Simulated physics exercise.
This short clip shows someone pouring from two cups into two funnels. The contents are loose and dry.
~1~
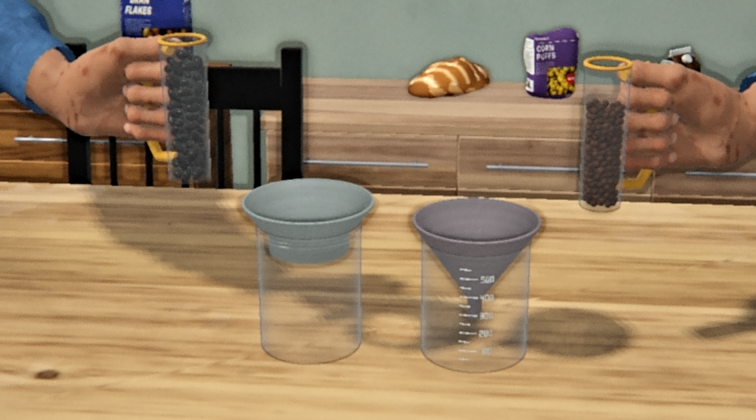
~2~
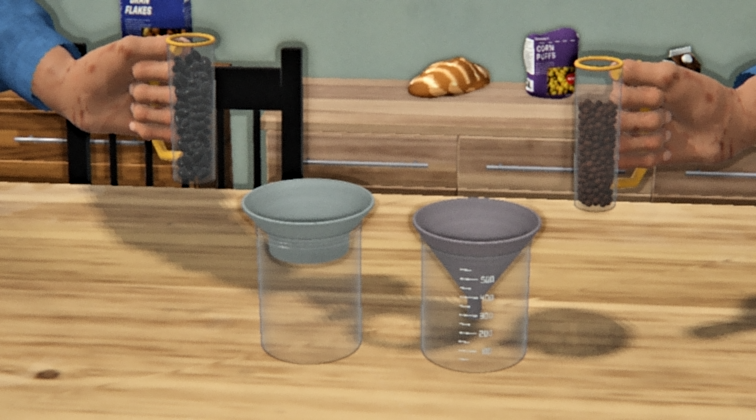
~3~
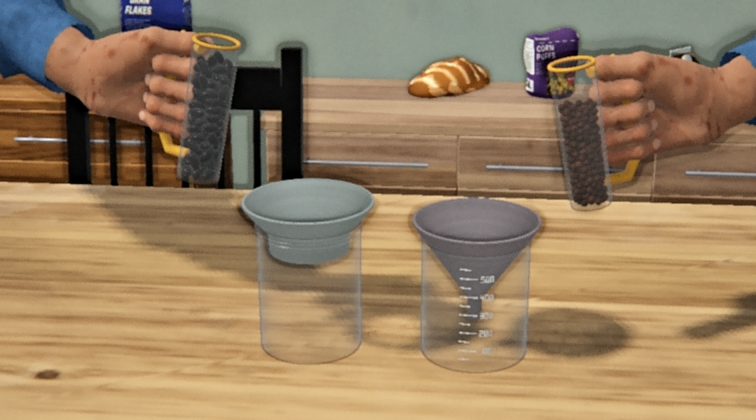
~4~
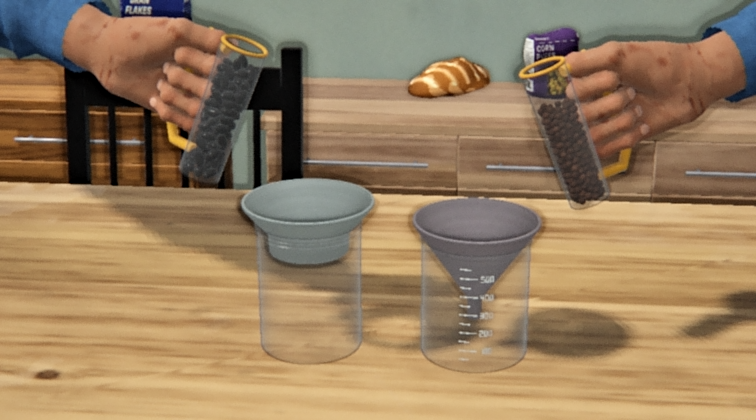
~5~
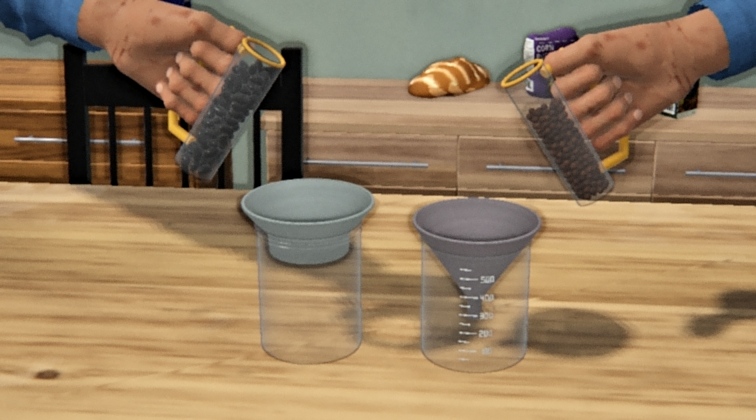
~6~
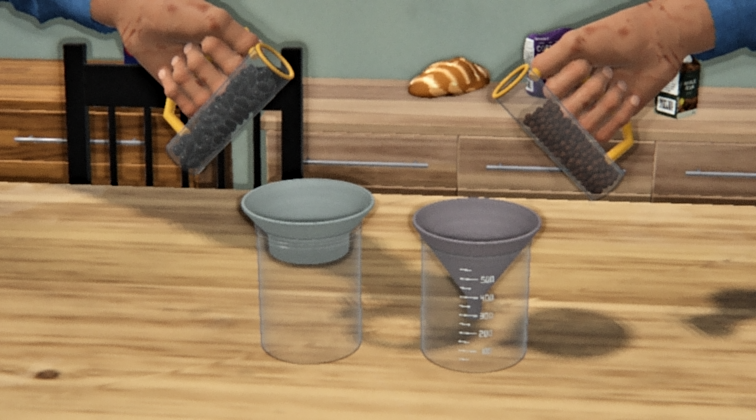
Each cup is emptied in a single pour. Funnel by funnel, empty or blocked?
My prediction: Left: Clear flow, right: Stoppage.
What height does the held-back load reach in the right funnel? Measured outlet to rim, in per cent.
I'd put it close to 75 per cent.
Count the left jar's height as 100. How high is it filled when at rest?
It reaches about 15 per cent.
Then, 0.28 s past the last view, left, all still in the cup; right, all still in the cup.
Then, 0.64 s past the last view, left, all still in the cup; right, all still in the cup.
Then, 1.03 s past the last view, left, nearly all still in the cup, a small part in or over the funnel; right, most still in the cup, a small part in or over the funnel.
Finally, left, all down in the jar; right, nearly all stuck in the funnel, a stray few down in the jar.
